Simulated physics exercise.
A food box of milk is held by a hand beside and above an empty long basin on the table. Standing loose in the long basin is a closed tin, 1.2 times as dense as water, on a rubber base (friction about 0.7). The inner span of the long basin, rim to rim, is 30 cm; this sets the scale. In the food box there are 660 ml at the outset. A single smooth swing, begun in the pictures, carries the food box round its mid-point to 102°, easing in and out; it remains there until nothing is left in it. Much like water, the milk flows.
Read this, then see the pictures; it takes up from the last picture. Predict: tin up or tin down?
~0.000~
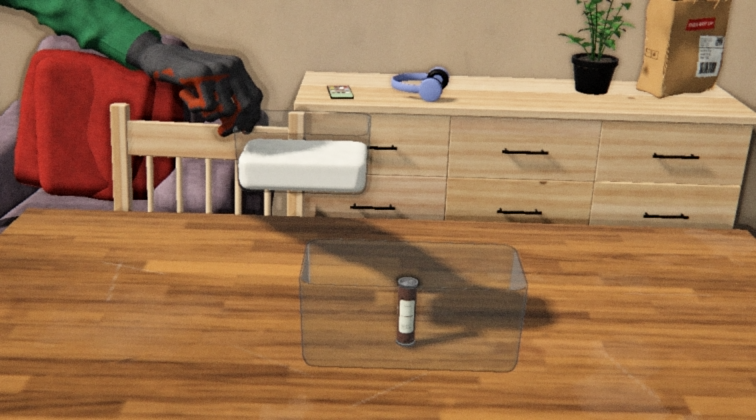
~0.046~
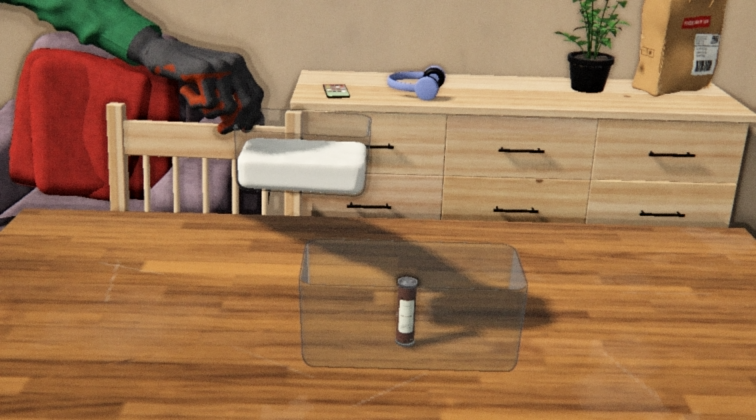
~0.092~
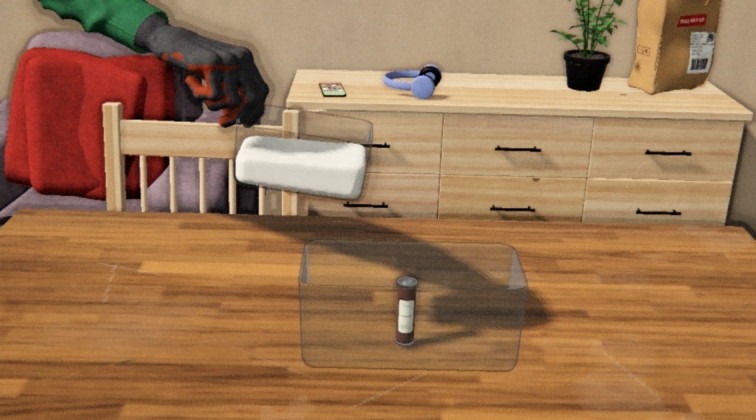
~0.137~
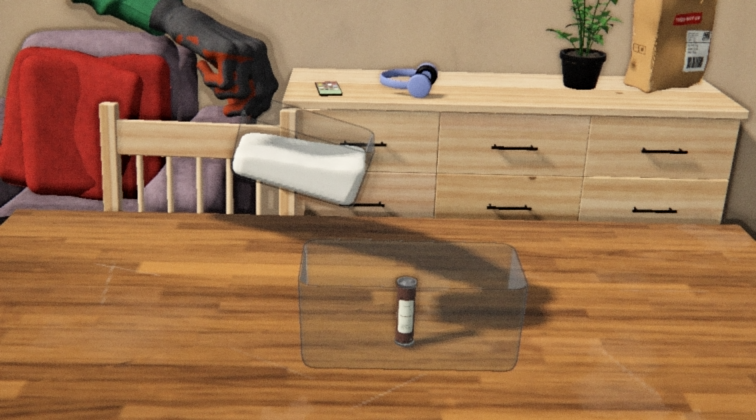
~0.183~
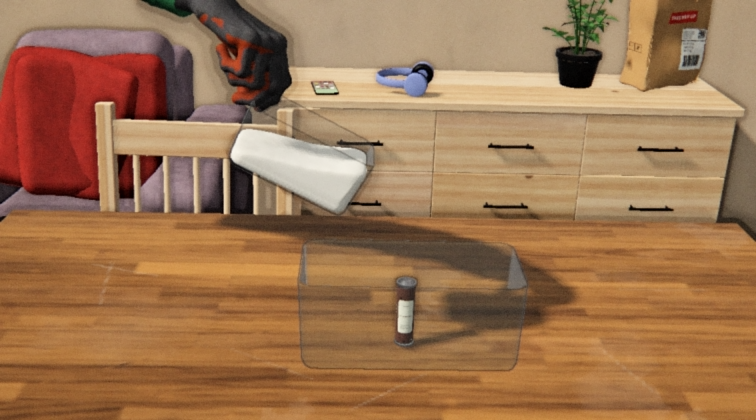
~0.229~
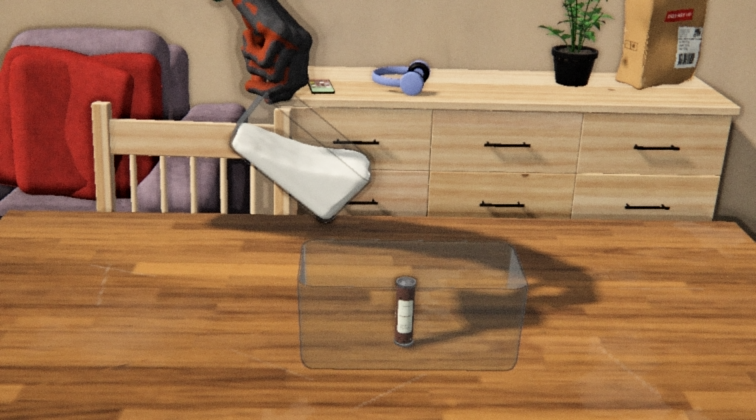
It tips over.
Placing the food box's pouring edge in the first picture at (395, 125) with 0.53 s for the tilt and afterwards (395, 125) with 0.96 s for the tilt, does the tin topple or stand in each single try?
In the first try it remains standing; in the second it remains standing.
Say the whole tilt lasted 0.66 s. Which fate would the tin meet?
Result: Tin tipped over.
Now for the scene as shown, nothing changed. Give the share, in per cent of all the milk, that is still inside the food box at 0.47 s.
Roughly 20 %.
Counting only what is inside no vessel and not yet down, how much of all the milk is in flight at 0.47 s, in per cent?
Around 50 in a hundred.
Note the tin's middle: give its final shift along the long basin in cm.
Around 8.0 cm.
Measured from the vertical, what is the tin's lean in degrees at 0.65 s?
I'd say it's tipped close to 5 degrees.
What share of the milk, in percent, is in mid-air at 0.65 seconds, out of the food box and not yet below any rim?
About 5 per cent.
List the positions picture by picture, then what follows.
The first picture shows tilt 0°; pouring edge (370, 126); surface from (243, 148) to (367, 152); the long basin's rim runs from (304, 261) to (521, 268); the tin's top is at (408, 285).
The second picture shows tilt 2°; pouring edge (370, 128); surface from (243, 148) to (366, 153).
The third picture shows tilt 7°; pouring edge (372, 134); surface from (241, 146) to (366, 154).
The fourth picture shows tilt 16°; pouring edge (373, 144); surface from (240, 143) to (366, 157).
The fifth picture shows tilt 27°; pouring edge (373, 157); surface from (237, 139) to (367, 160).
The sixth picture shows tilt 40°; pouring edge (369, 172); surface from (237, 131) to (370, 164).
By 0.47 s the tilt is 99° and 19 per cent is still to pour; the tin stands where it began.
By 0.65 s the tilt is 102° and 4 per cent is still to pour; the tin stands 2 cm from where it began.
By 0.83 s the tilt is 102° and 0 per cent is still to pour; the tin leans 47°.
By 1.03 s the tilt is 102° and 0 per cent is still to pour; the tin lies on its side.
At rest the tin lies on its side.
